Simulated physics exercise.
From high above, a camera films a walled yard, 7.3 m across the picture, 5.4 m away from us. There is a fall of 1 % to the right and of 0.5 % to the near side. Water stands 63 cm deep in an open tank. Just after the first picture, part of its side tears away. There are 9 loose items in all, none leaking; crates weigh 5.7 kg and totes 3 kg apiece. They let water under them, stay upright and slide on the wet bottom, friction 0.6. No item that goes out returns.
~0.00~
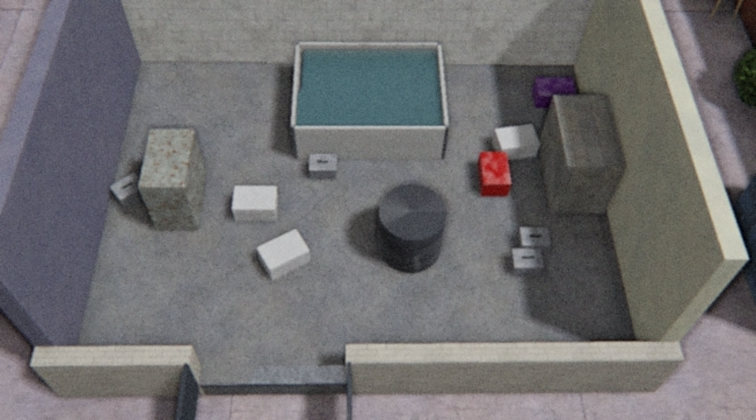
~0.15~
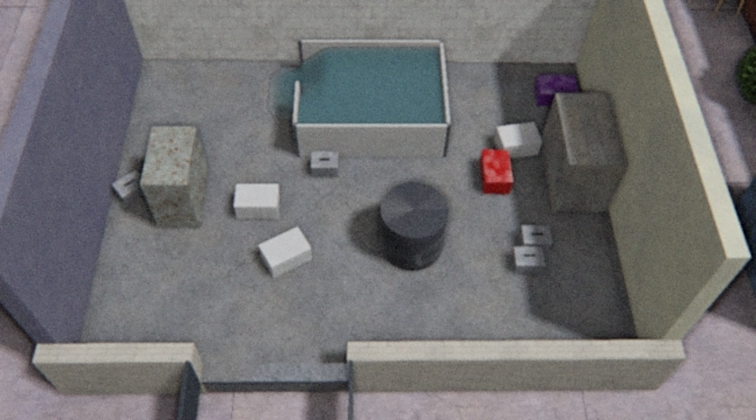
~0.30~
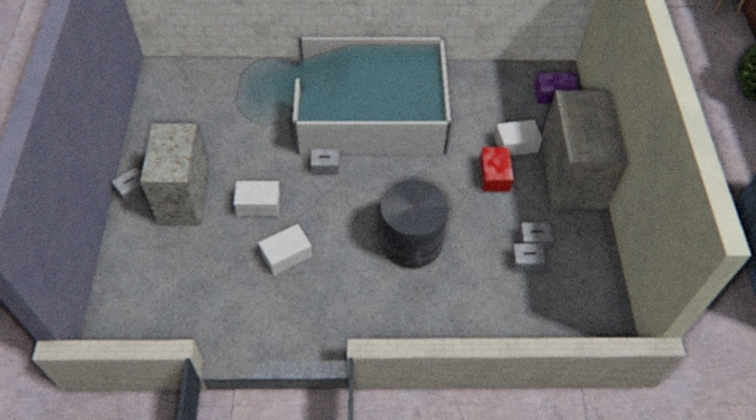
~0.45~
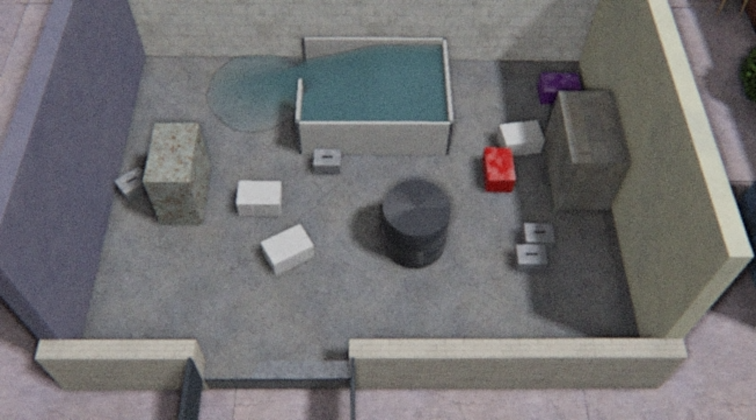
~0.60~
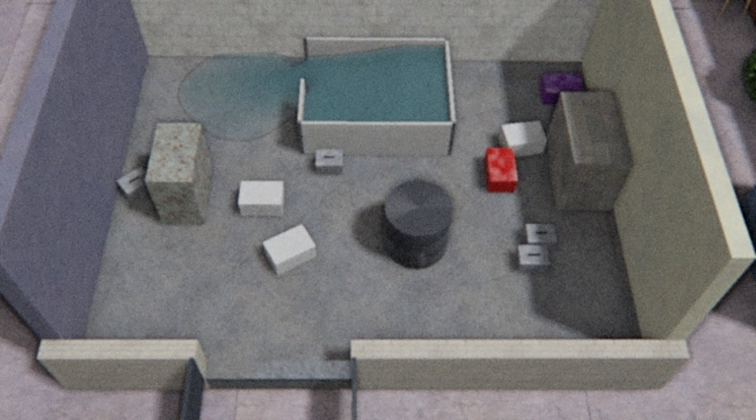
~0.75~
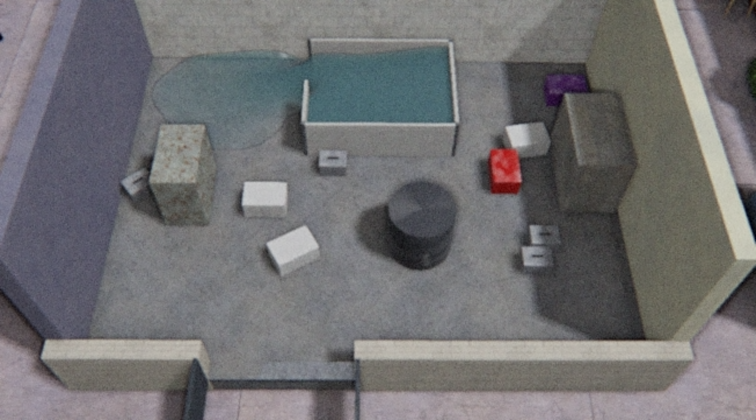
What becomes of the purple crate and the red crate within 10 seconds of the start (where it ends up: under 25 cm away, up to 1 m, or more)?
Outcome: The purple crate keeps to its spot; the red crate edges off its spot.
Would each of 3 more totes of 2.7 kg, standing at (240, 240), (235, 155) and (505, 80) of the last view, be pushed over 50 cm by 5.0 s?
In that order: Short of it, more, under.
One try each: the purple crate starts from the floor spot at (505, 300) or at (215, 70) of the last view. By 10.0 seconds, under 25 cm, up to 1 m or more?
Respectively: It is shoved a long way; it is shoved a long way.
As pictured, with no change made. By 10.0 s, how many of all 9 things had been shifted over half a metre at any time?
The number is 6.
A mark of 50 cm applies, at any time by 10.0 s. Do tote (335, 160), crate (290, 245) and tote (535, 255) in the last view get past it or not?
In sequence - crossed the line; crossed the line; crossed the line.
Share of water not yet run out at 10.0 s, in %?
Around 92 % of the water.
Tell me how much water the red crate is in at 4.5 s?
Close to 0 centimetres.
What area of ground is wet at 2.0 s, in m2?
10.0 m2.
After 2.0 s the purple crate is near (567, 84), 0.0 m from its start, aground; the red crate is near (506, 165), 0.0 m from its start, aground; 0 of 9 are out; 0 afloat.
After 4.5 s the purple crate is near (567, 84), 0.0 m from its start, aground; the red crate is near (506, 165), 0.0 m from its start, aground; 1 of 9 are out; 0 afloat.
After 7.0 s the purple crate is near (567, 84), 0.0 m from its start, aground; the red crate is near (507, 165), 0.0 m from its start, aground; 1 of 9 are out; 2 afloat.
After 10.0 s the purple crate is near (567, 84), 0.0 m from its start, aground; the red crate is near (548, 172), 0.6 m from its start, afloat; 1 of 9 are out; 7 afloat.
